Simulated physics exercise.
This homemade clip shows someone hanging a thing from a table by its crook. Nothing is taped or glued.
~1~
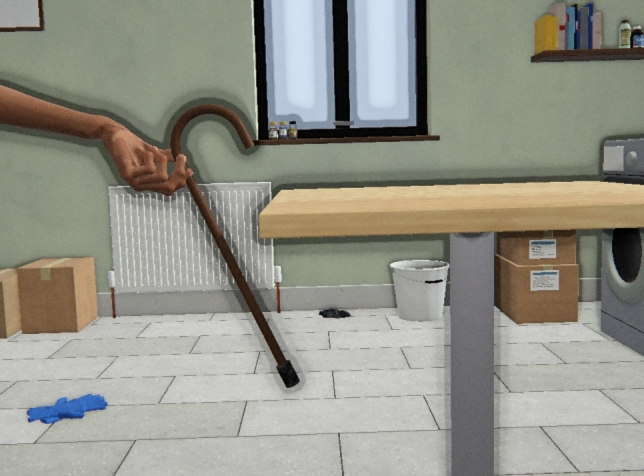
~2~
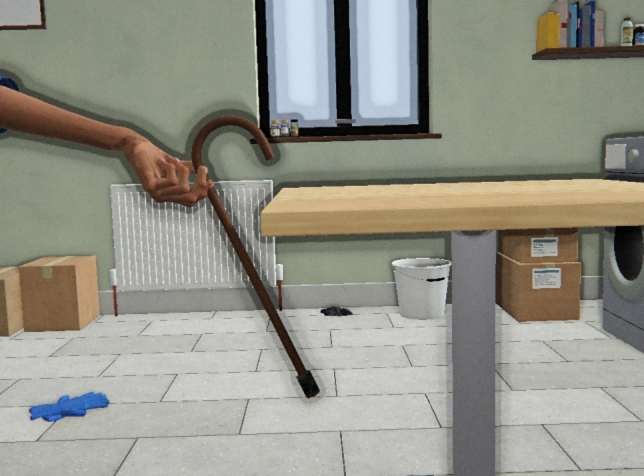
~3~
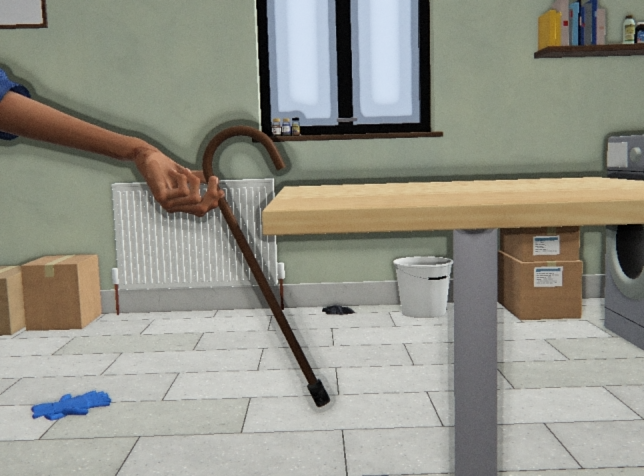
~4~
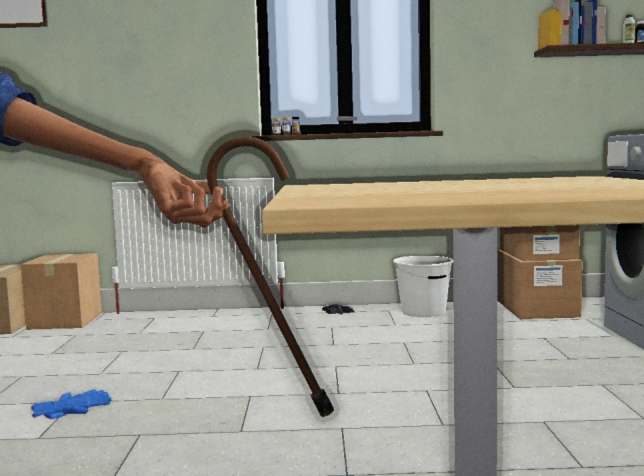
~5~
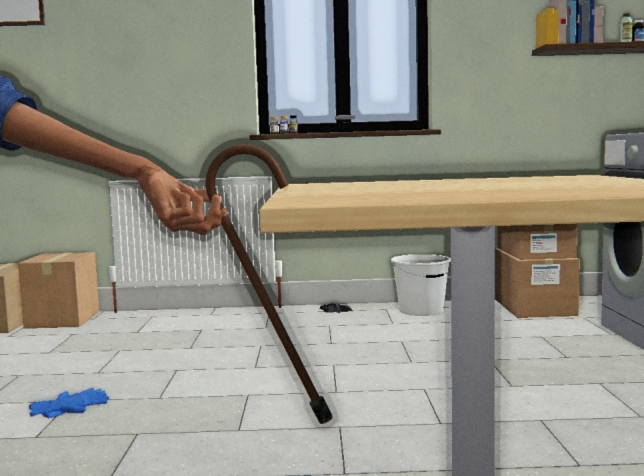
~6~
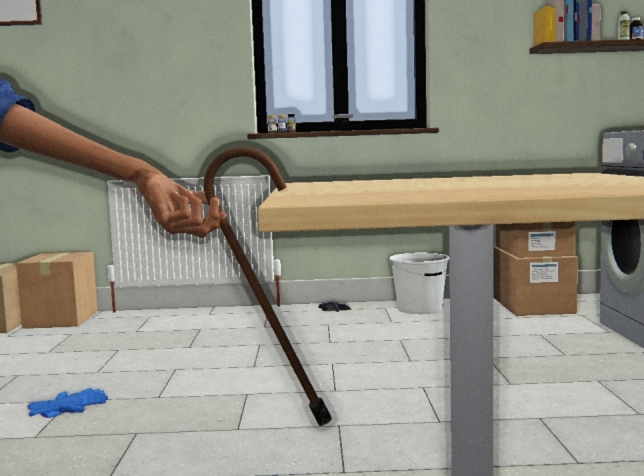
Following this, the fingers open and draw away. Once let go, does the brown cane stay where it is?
Yes, looks like it will stay where it is.
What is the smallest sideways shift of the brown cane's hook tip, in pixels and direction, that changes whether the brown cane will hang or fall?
Move it left about 12 pixels and it flips.
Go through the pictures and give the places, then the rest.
Still on the way; brown cane (258, 242); table (472, 202), in the first frame.
Still on the way; brown cane (279, 253); table (473, 200), in the second frame.
Still on the way; brown cane (289, 263); table (475, 199), in the third frame.
Still on the way; brown cane (293, 273); table (475, 198), in the fourth frame.
Still on the way; brown cane (292, 280); table (473, 196), in the fifth frame.
In place, still held; brown cane (291, 283); table (471, 195), in the sixth frame.
Then, 0.32 s on from there, brown cane at rest near (290, 283).
In the end, the brown cane hangs from the table, near (290, 283).
